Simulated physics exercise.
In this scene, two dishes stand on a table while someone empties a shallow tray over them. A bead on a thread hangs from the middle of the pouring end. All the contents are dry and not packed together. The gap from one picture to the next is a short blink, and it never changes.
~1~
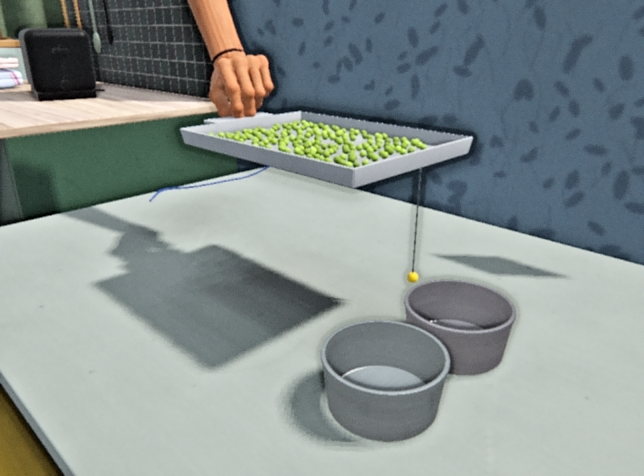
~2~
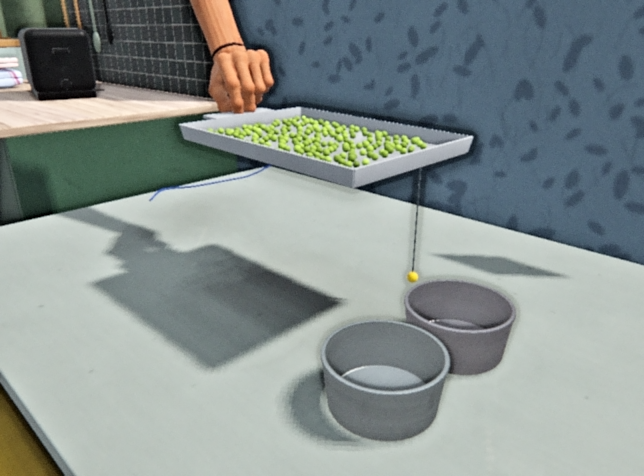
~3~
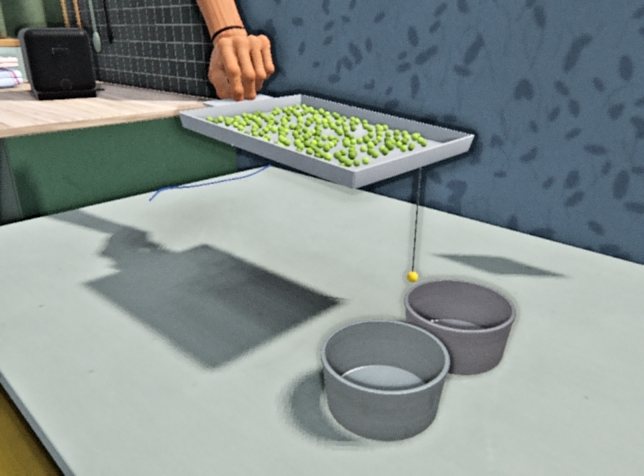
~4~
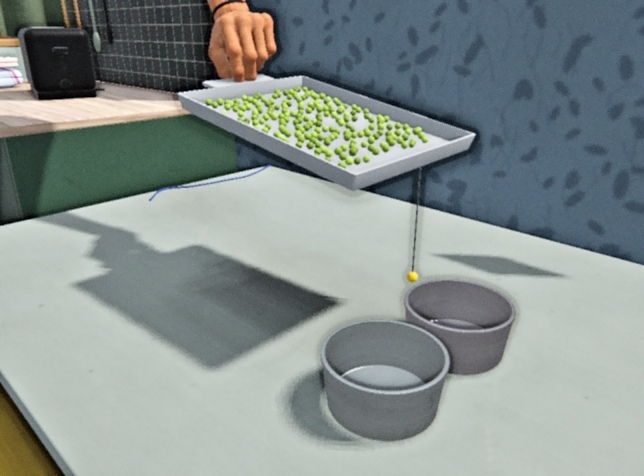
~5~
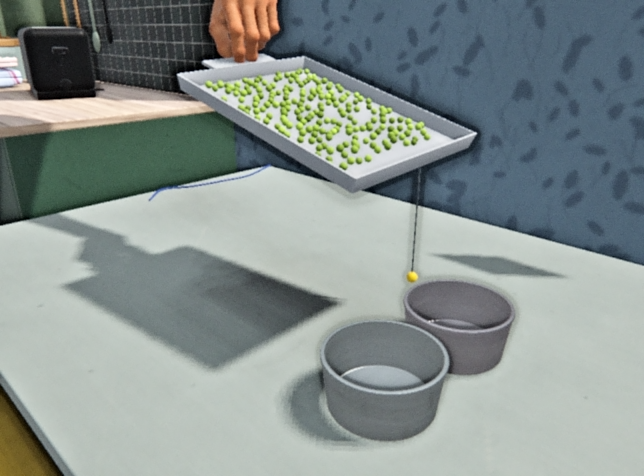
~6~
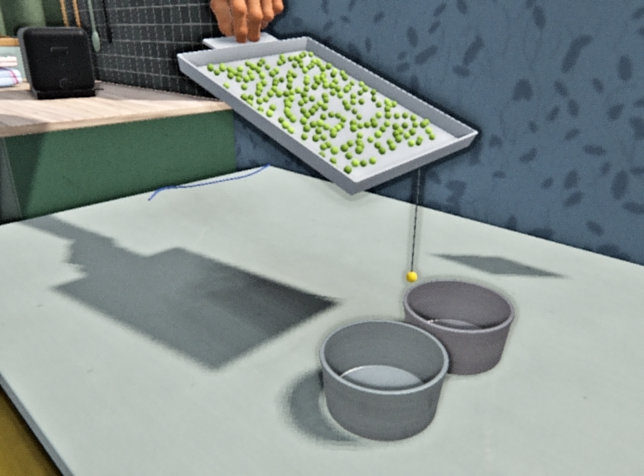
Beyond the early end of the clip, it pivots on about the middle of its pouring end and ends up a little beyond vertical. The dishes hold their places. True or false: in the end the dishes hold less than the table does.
False.
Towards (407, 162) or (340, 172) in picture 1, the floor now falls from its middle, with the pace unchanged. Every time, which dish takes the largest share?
Well, the one to the right comes out on top first, then the one to the left.
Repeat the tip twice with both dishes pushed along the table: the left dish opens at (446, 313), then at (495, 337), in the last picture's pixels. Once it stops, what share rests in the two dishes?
First placement: 40 per cent; second placement: 10 per cent.
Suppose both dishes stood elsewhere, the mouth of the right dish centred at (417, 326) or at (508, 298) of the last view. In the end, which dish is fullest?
In turn: The right-side dish; the left-side dish.
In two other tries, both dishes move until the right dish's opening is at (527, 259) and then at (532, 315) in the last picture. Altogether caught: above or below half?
Place 1: Lower than half; place 2: Lower than half.
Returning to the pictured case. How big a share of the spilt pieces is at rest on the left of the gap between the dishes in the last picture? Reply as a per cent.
It comes out at roughly 40 percent.
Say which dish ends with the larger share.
It is the left-hand dish.
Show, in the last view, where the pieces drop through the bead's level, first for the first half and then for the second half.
Earlier portion about (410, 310); later portion about (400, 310).
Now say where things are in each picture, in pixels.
The first picture shows corners of the pouring end (354, 168) and (469, 137), level; middle of the load (305, 141), dried peas; left dish (435, 401); right dish (505, 341); bead on its thread (412, 278).
The second picture shows corners of the pouring end (354, 168) and (469, 136), level; middle of the load (305, 138).
The third picture shows corners of the pouring end (355, 170) and (470, 135), tipped barely, lowest at the left corner; middle of the load (305, 130).
The fourth picture shows corners of the pouring end (355, 173) and (471, 134), tipped a little, lowest at the left corner; middle of the load (306, 119).
The fifth picture shows corners of the pouring end (356, 176) and (472, 133), tipped clearly, lowest at the left corner; middle of the load (308, 108).
The sixth picture shows corners of the pouring end (356, 179) and (473, 132), tipped clearly, lowest at the left corner; middle of the load (312, 98), the larger part on the move; left dish (433, 401); right dish (504, 341).
Just after the last frame, tray tipped steeply; roughly two thirds on the tray; just a few in the left dish; just a few in the right dish; roughly a quarter in the air.
A moment on, tray tipped past a quarter turn; roughly a third on the tray; roughly a quarter in the left dish; about a tenth in the right dish; about a tenth outside both; roughly a quarter in the air.
Further on, tray tipped past a quarter turn; roughly half in the left dish; roughly a quarter in the right dish; roughly a quarter outside both.
When it is over, tray tipped past a quarter turn; roughly half in the left dish; roughly a quarter in the right dish; roughly a quarter outside both.
